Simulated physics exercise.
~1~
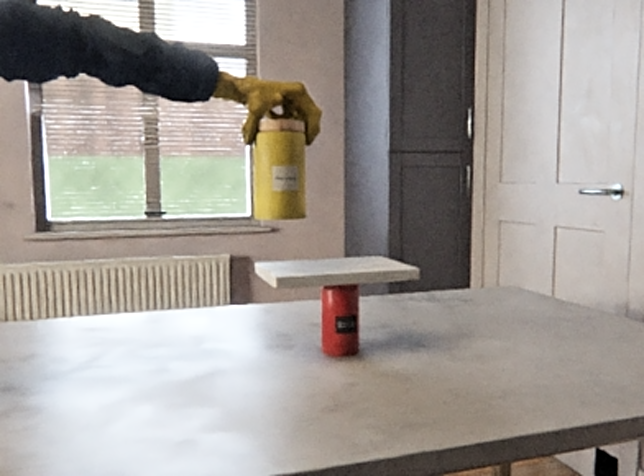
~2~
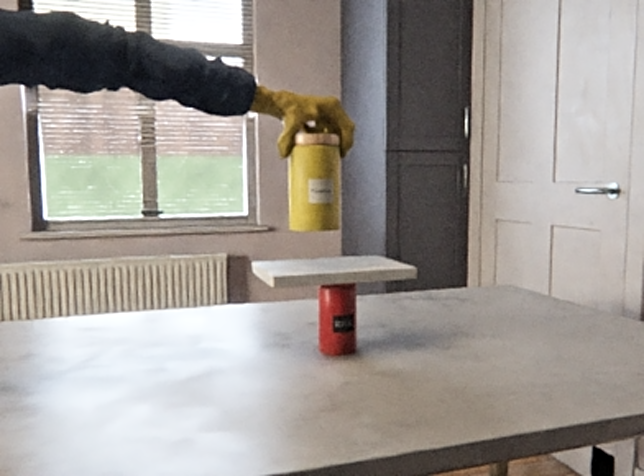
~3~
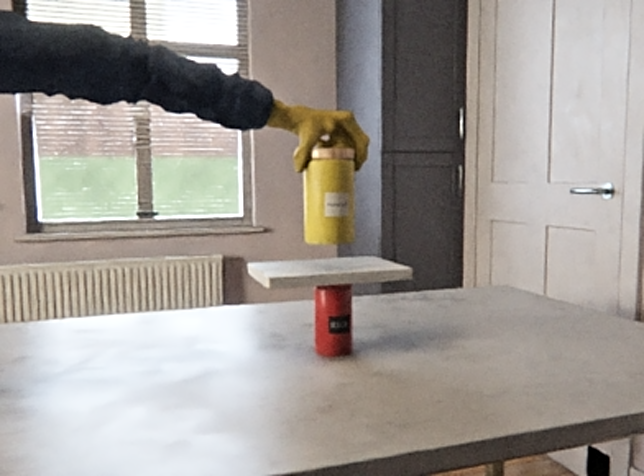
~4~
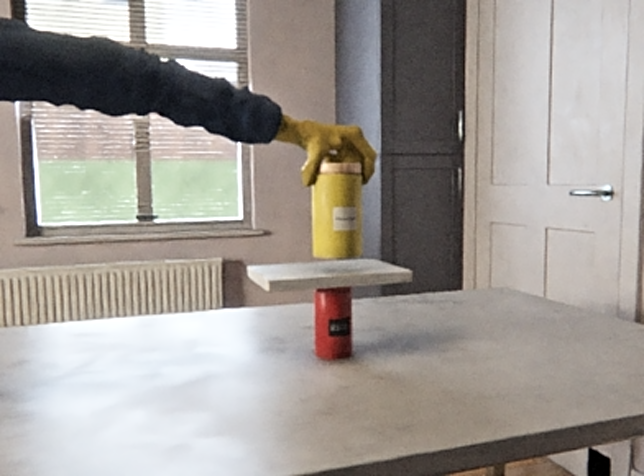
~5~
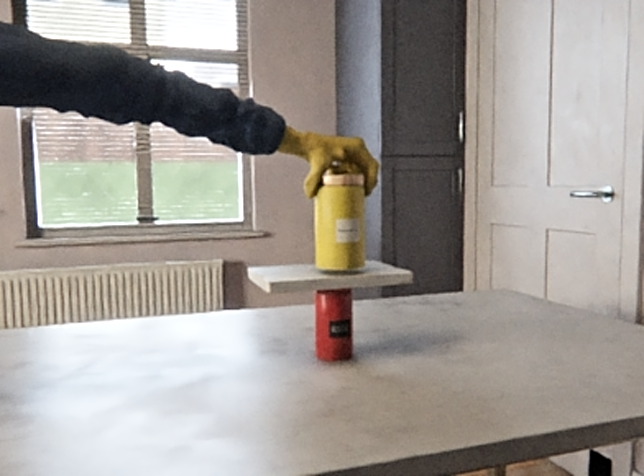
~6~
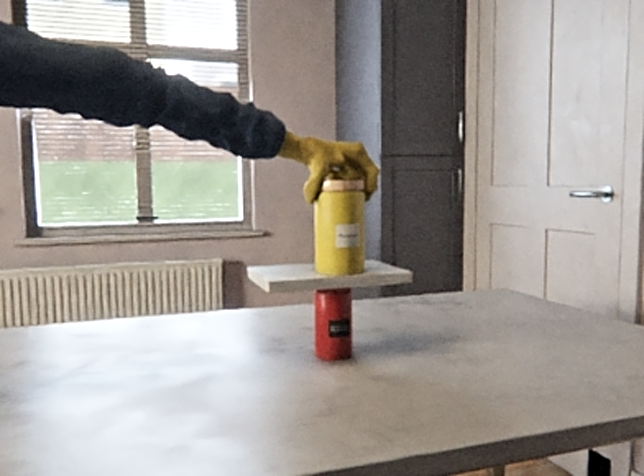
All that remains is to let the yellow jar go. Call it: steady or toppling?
Steady.
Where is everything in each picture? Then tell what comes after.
Still above its spot; yellow jar (280, 171); white board (334, 271), in the first frame.
Still above its spot; yellow jar (314, 183); white board (331, 270), in the second frame.
Still above its spot; yellow jar (330, 196); white board (327, 271), in the third frame.
Still above its spot; yellow jar (337, 210); white board (327, 273), in the fourth frame.
Still above its spot; yellow jar (340, 221); white board (327, 275), in the fifth frame.
Set down, still held; yellow jar (340, 227); white board (327, 274), in the sixth frame.
Then, 0.20 s on from there, no change.
Then, 0.40 s on from there, yellow jar resting near (340, 227).
In the end, all 3 unmoved. At the end, from the last picture's camera, yellow jar near (340, 227). The stack holds.
